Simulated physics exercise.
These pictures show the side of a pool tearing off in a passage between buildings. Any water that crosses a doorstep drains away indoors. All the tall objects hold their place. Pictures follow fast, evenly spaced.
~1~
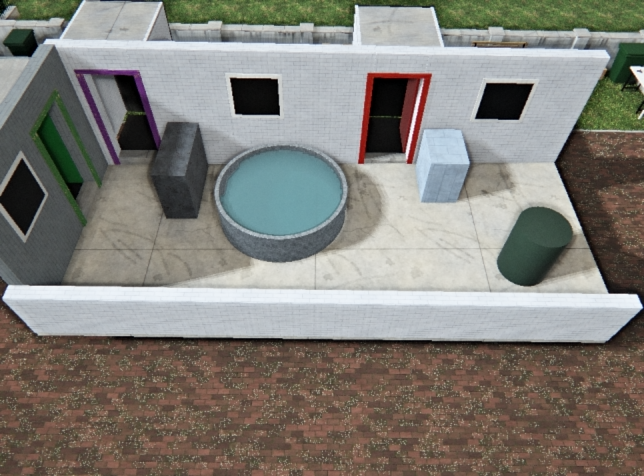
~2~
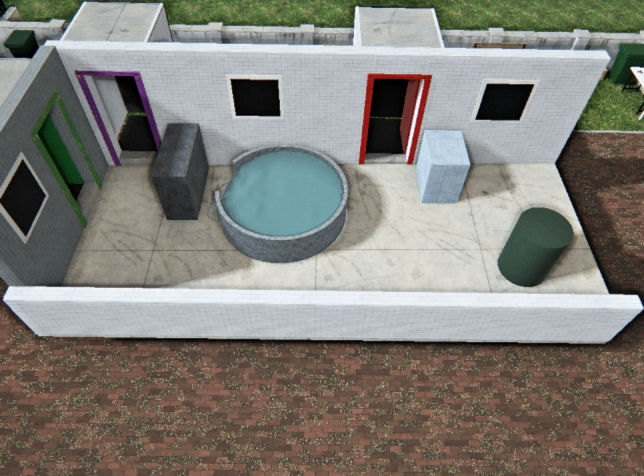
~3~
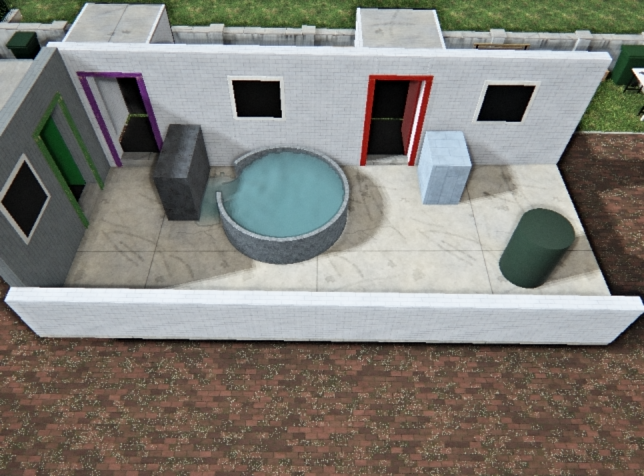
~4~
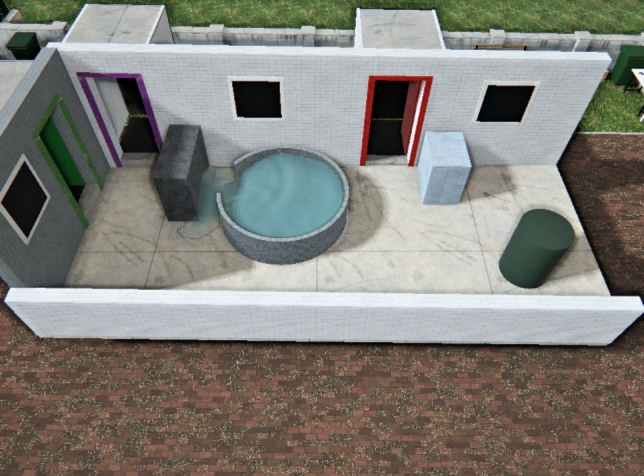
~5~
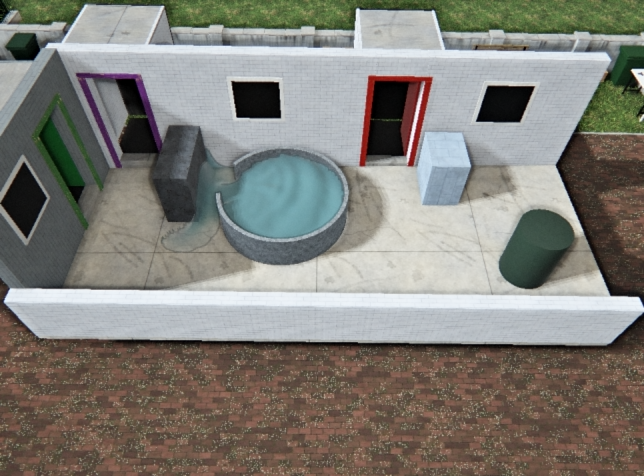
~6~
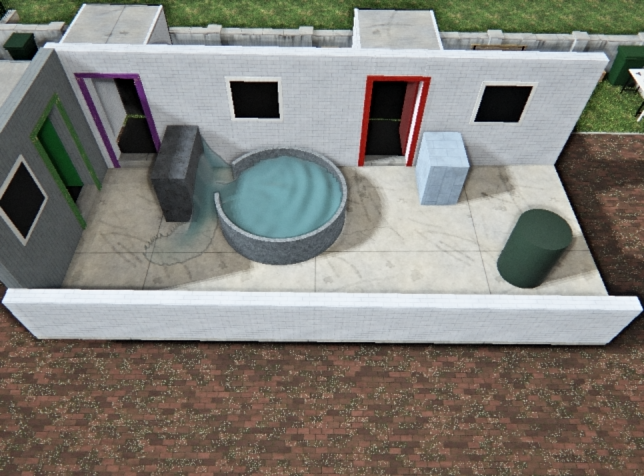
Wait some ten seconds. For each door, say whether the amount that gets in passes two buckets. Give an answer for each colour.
Purple door: No, green door: No, red door: No.
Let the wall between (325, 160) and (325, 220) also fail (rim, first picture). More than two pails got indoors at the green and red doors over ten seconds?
So the green one doesn't reach it and the red one breaks the limit.
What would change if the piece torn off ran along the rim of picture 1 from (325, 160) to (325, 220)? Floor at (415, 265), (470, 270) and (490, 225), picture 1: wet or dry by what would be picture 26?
Going through them one by one, I'd say waterlogged, then waterlogged, then waterlogged.
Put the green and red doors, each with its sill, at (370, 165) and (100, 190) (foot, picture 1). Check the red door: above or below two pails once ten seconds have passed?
Well, the red one spills past the mark, I reckon.
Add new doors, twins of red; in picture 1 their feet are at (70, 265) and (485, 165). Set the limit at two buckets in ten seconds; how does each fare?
Well, one comes out higher, the other comes out lower.
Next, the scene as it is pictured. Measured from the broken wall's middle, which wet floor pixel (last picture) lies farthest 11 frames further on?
I'd point to (441, 171).
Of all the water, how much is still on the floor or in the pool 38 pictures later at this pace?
Near 100 in a hundred.
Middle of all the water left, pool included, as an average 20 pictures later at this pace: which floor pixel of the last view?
Point: (249, 223).
A moment on, water covers 20 % of the floor; the purple door wet at the sill, nothing in, the green door not reached, the red door not reached.
Next, water covers 30 % of the floor; the purple door wet at the sill, nothing in, the green door wet at the sill, nothing in, the red door wet at the sill, nothing in.
Then, water covers 50 % of the floor; the purple door wet at the sill, nothing in, the green door wet at the sill, nothing in, the red door wet at the sill, nothing in.
Later, water covers 65 % of the floor; the purple door wet at the sill, nothing in, the green door wet at the sill, nothing in, the red door wet at the sill, nothing in.
In the end, water covers 75 % of the floor; the purple door wet at the sill, nothing in, the green door under two buckets in, the red door wet at the sill, nothing in.
